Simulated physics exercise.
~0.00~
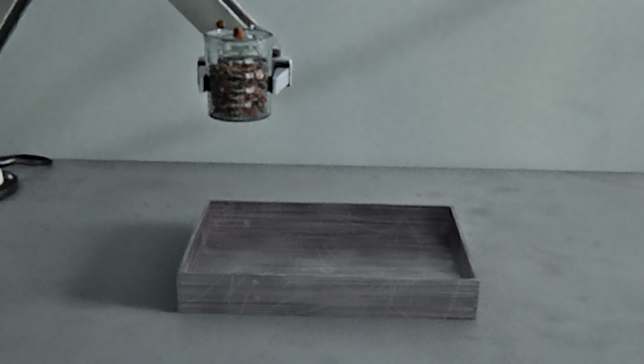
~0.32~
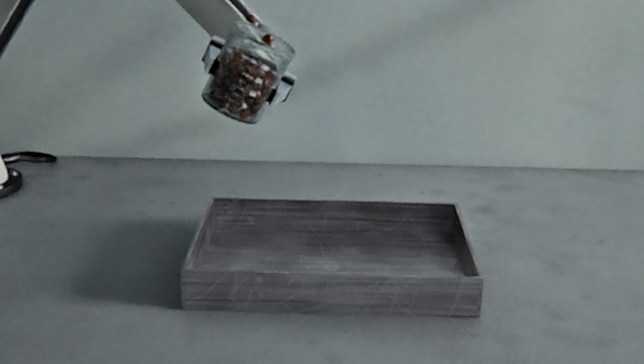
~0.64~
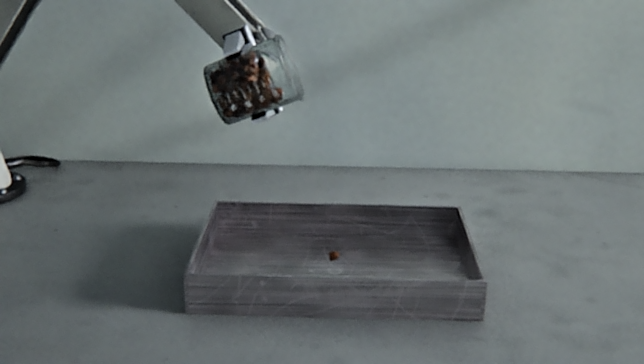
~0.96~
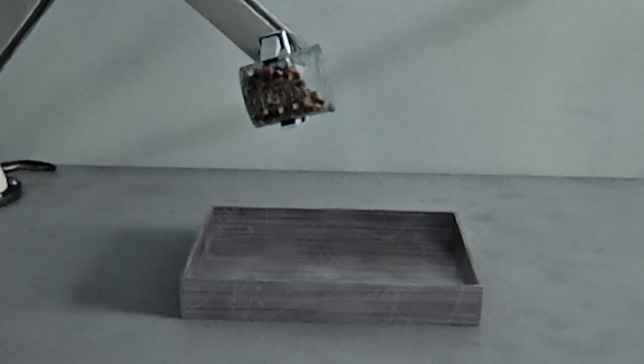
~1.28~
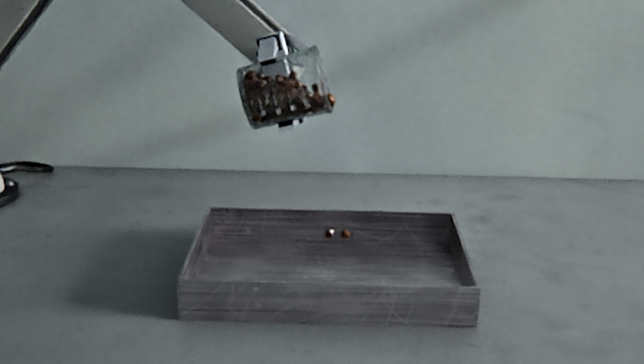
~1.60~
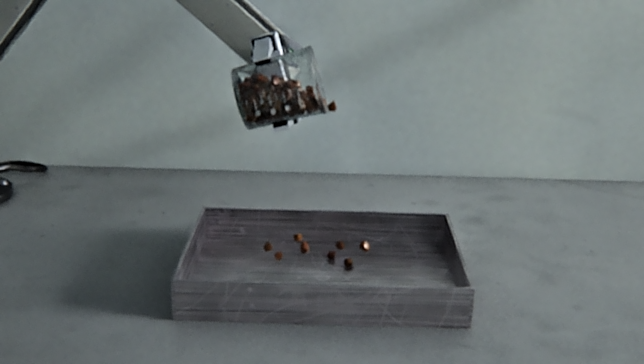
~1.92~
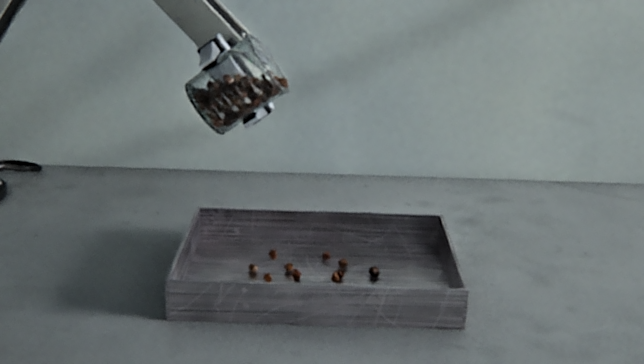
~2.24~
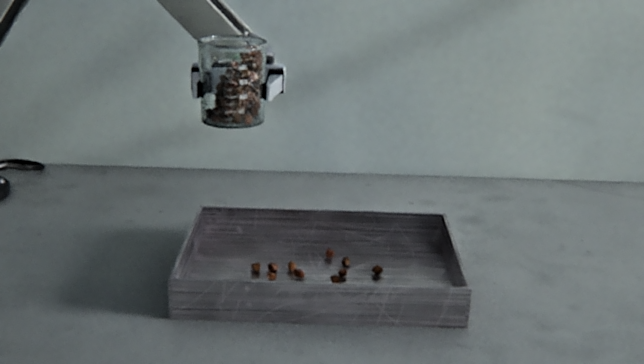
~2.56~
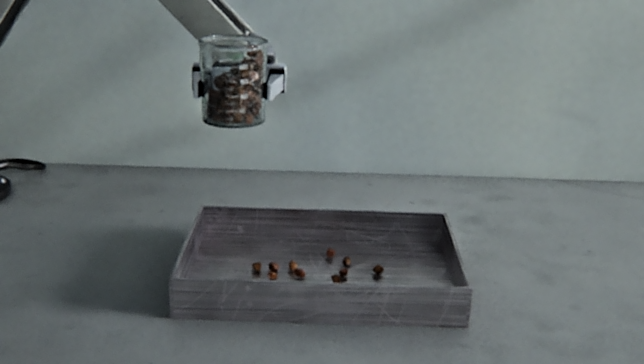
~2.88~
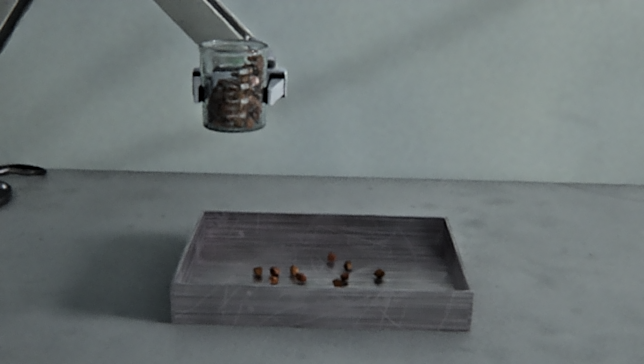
The clip opens on a robot arm holding a clear tumbler, heaped with small brown pellets, above an empty grey wooden tray. The arm tips the tumbler over to the right until it lies nearly on its side, and a first pellet or so drops toward the tray. It shifts a little to the right, and more pellets slip over the rim and scatter across the tray floor. The arm then swings the tumbler back upright and holds it still. At the end most pellets remain in the tumbler, with only a small scattering in the tray.
